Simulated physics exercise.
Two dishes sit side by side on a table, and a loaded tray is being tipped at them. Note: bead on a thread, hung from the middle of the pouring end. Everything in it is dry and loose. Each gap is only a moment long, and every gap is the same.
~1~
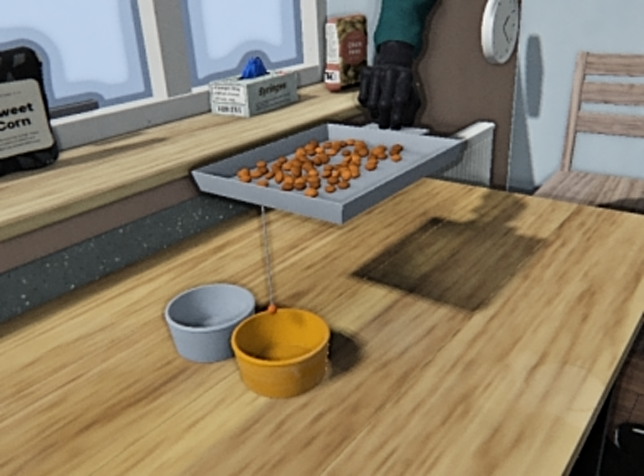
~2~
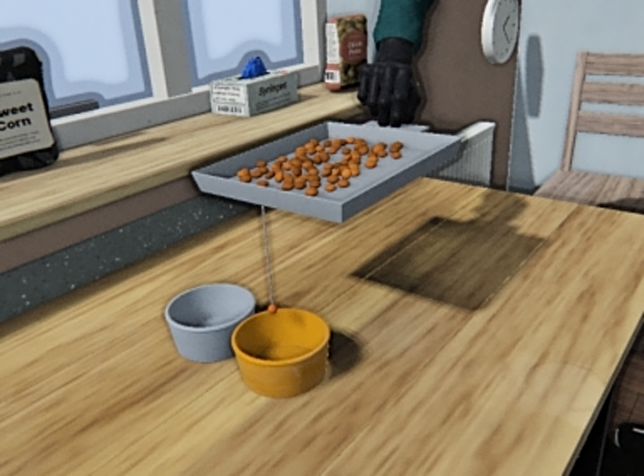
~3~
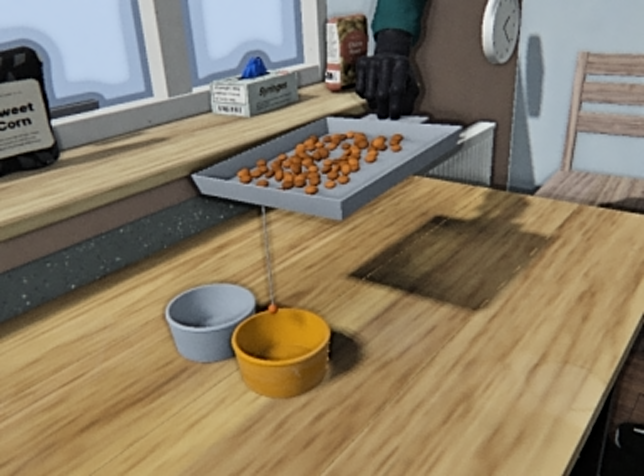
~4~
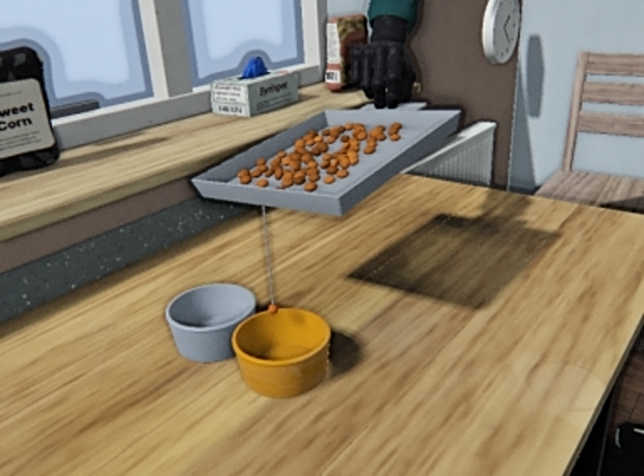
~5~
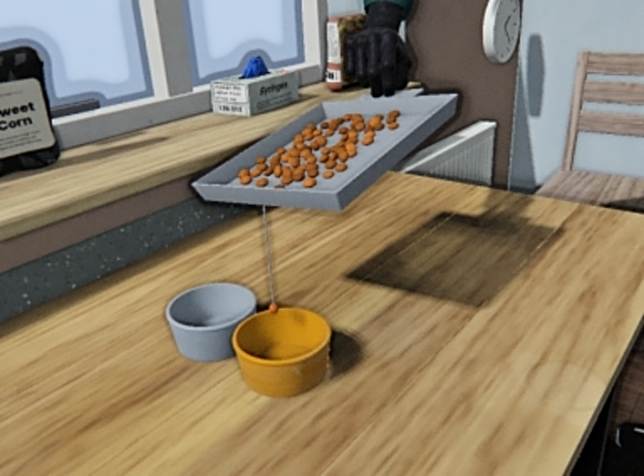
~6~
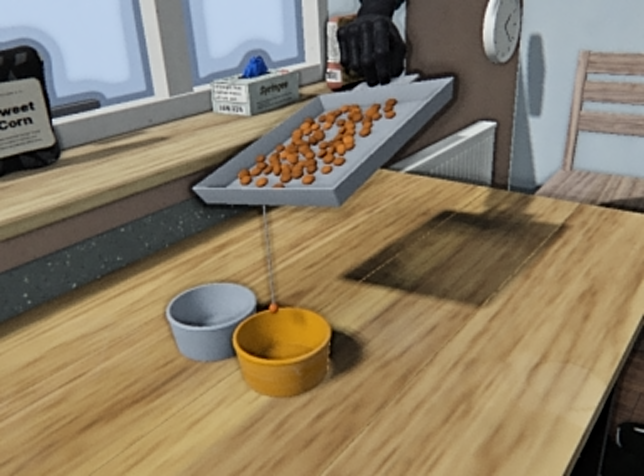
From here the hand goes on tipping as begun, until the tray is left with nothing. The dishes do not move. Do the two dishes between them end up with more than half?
Most of the load lands in the dishes.
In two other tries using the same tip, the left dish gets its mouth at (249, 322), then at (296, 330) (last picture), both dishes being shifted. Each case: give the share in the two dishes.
In turn 10 and 0 in a hundred.
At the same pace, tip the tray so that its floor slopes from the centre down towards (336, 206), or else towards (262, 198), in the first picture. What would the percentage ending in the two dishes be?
In order: About 10, then 70 percent.
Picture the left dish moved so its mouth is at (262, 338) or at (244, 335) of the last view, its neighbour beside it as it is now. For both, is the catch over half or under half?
The first place gets a lesser share, the second a lesser share.
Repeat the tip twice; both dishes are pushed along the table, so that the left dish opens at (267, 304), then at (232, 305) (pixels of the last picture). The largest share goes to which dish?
The first time it is the dish to the left, and the second time it is the dish to the left.
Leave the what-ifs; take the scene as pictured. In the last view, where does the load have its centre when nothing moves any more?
Close to (217, 326), more or less.
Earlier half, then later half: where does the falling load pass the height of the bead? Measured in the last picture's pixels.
Earlier portion about (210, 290); later portion about (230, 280).
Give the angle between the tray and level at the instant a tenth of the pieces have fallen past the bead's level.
75 degrees.
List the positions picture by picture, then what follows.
In the first picture, corners of the pouring end at (199, 171) and (340, 202), level; middle of the load at (308, 167), bits of cat kibble; left dish at (180, 339); right dish at (250, 373); bead on its thread at (273, 309).
In the second picture, corners of the pouring end at (199, 172) and (340, 201), level; middle of the load at (308, 166).
In the third picture, corners of the pouring end at (199, 174) and (339, 198), tipped barely, lowest at the left corner; middle of the load at (308, 163).
In the fourth picture, corners of the pouring end at (198, 178) and (337, 194), tipped a little, lowest at the left corner; middle of the load at (307, 159).
In the fifth picture, corners of the pouring end at (199, 182) and (334, 190), tipped a little, lowest at the left corner; middle of the load at (306, 154).
In the sixth picture, corners of the pouring end at (199, 186) and (332, 186), tipped clearly, lowest at the left corner; middle of the load at (304, 150); left dish at (181, 338); right dish at (251, 372).
Soon after the last picture, tray tipped steeply; all on the tray.
A little later, tray tipped right over; about a quarter on the tray; about two thirds in the left dish; a stray few outside both; a small part in the air.
Later still, tray tipped past a quarter turn; nearly all in the left dish; a stray few outside both.
At rest, tray tipped past a quarter turn; none in the right dish; nearly all in the left dish; a stray few outside both.
